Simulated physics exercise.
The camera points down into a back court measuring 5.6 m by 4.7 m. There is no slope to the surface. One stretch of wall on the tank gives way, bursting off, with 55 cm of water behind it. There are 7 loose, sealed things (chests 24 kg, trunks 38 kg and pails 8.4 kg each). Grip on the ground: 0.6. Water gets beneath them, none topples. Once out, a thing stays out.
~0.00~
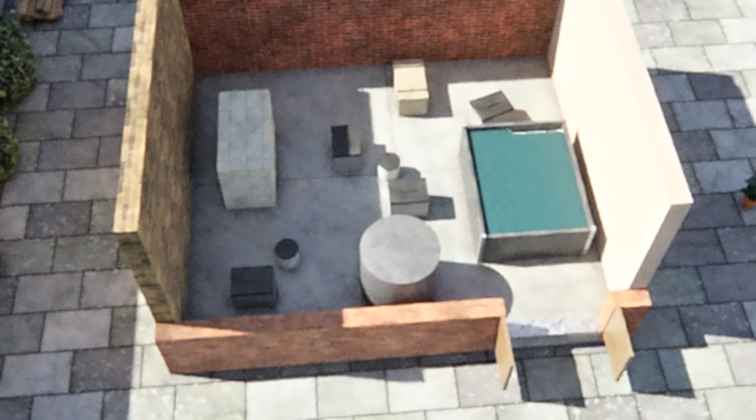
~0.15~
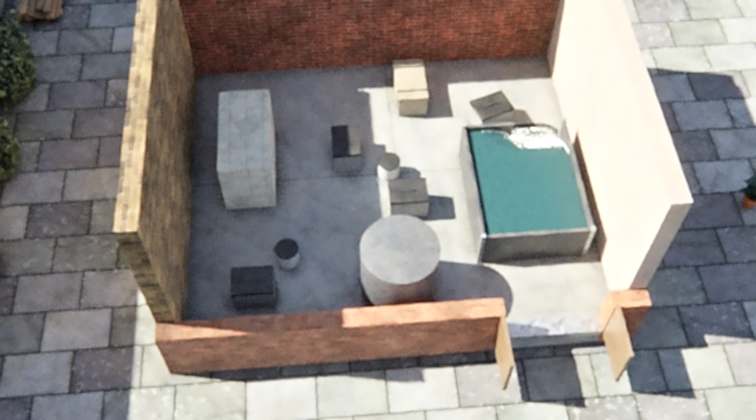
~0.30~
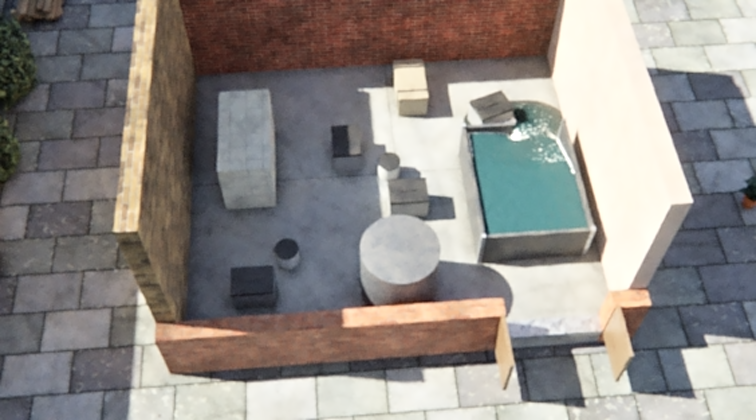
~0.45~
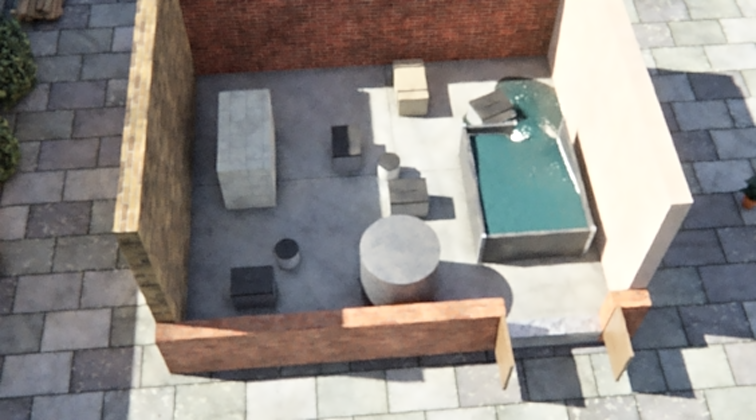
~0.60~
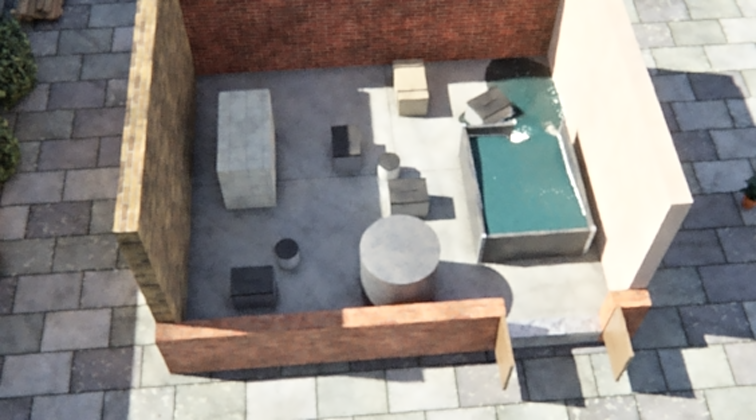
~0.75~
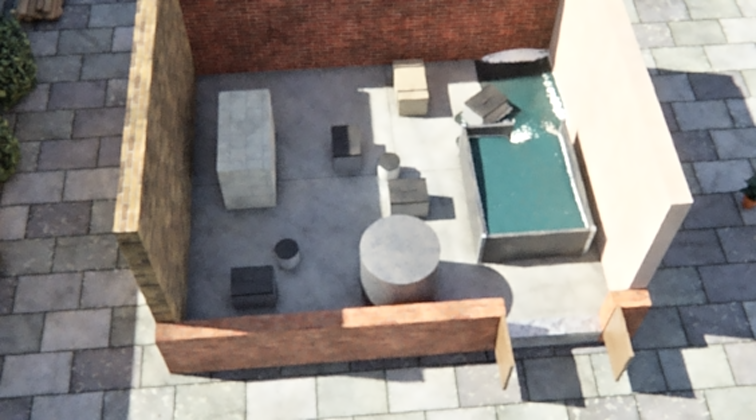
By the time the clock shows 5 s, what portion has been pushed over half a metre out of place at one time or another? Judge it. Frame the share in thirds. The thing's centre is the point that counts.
My guess is the low band, short of a third.
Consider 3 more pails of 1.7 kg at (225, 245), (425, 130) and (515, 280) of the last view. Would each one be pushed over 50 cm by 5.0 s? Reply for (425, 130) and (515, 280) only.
In order: Beyond it, within it.
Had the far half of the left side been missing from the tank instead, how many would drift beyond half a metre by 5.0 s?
3.
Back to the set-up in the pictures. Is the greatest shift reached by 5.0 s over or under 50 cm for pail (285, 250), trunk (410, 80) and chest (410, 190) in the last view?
One by one: Below the line; above the line; below the line.
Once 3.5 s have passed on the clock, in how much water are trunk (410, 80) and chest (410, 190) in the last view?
Close to 7 and 3 centimetres.
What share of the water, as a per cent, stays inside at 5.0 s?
Around 100 per cent of the water is still in there.
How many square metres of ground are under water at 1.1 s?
Some 5.0 m2 of it.
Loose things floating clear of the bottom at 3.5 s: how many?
At that instant the tally stands at 0.
After 1.1 s 0 of 7 are over 50 cm from their spots; 0 afloat.
After 2.2 s 0 of 7 are over 50 cm from their spots; 0 afloat.
After 3.5 s 2 of 7 are over 50 cm from their spots; 0 afloat.
After 5.0 s 2 of 7 are over 50 cm from their spots, and 2 have been at some point; 0 afloat.
